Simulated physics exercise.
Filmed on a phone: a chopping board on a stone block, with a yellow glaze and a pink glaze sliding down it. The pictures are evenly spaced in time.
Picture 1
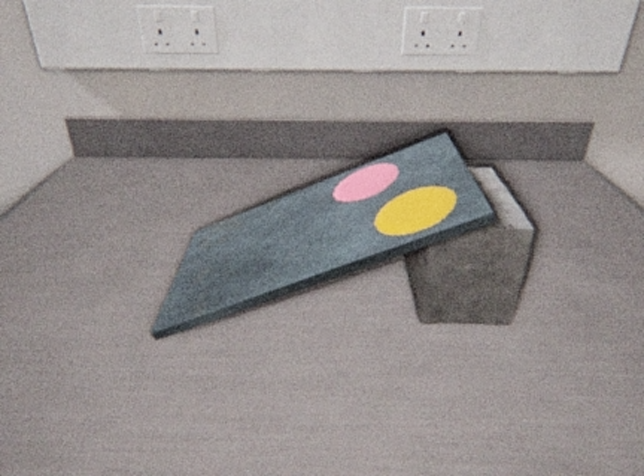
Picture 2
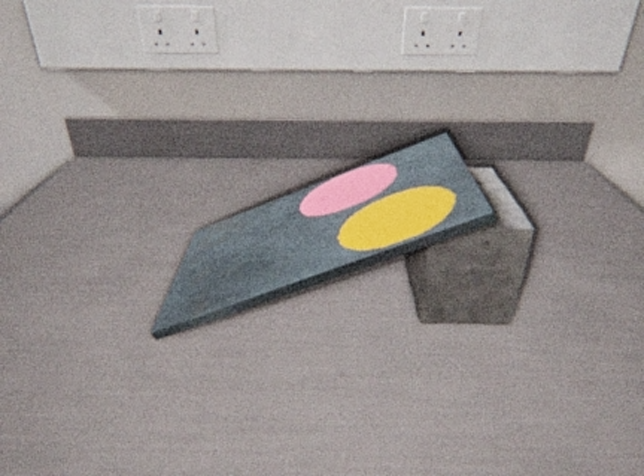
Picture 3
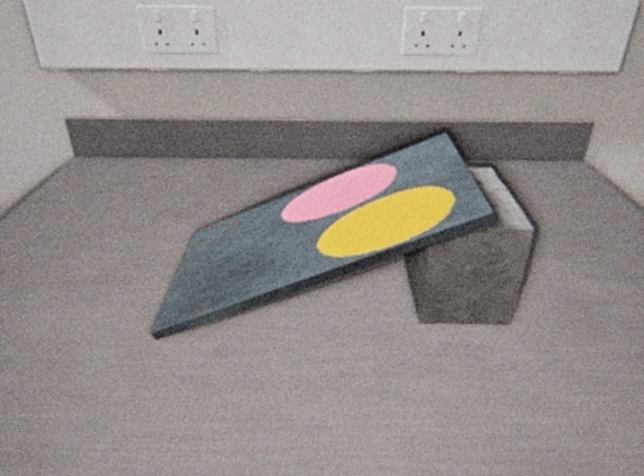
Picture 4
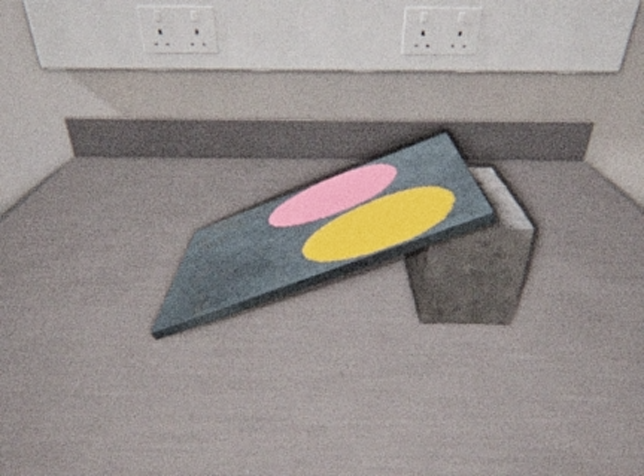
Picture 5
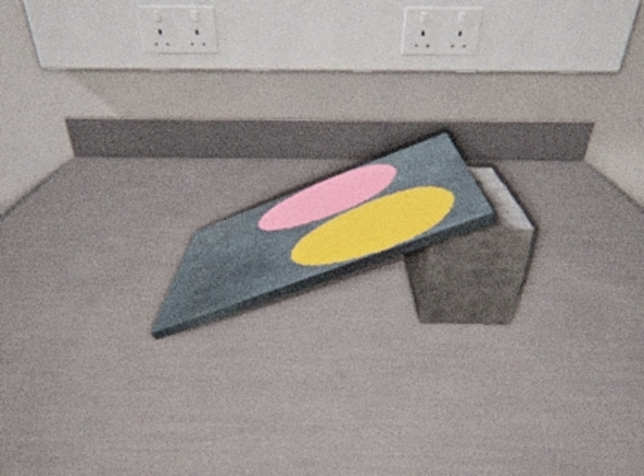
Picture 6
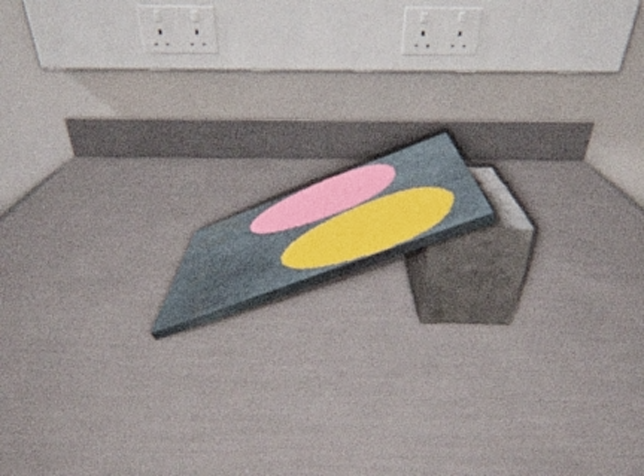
In this clip, a pink glaze and a yellow glaze spread side by side down a tilted dark board propped on a stone block, their tips creeping leftward, quickly at first and then more slowly, with the yellow patch remaining larger.
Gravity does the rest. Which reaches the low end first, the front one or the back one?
The back one gets there first.
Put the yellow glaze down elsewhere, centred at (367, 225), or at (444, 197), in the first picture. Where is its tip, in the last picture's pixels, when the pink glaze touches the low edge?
First near (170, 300), then near (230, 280).
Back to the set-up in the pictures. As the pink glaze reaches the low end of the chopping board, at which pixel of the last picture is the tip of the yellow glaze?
Roughly at (214, 282).
A moment on, the yellow glaze is three quarters of the way down; the pink glaze is three quarters of the way down.
Further on, the yellow glaze is three quarters of the way down; the pink glaze is close to the edge.
When it is over, the yellow glaze is three quarters of the way down; the pink glaze is at the low edge.
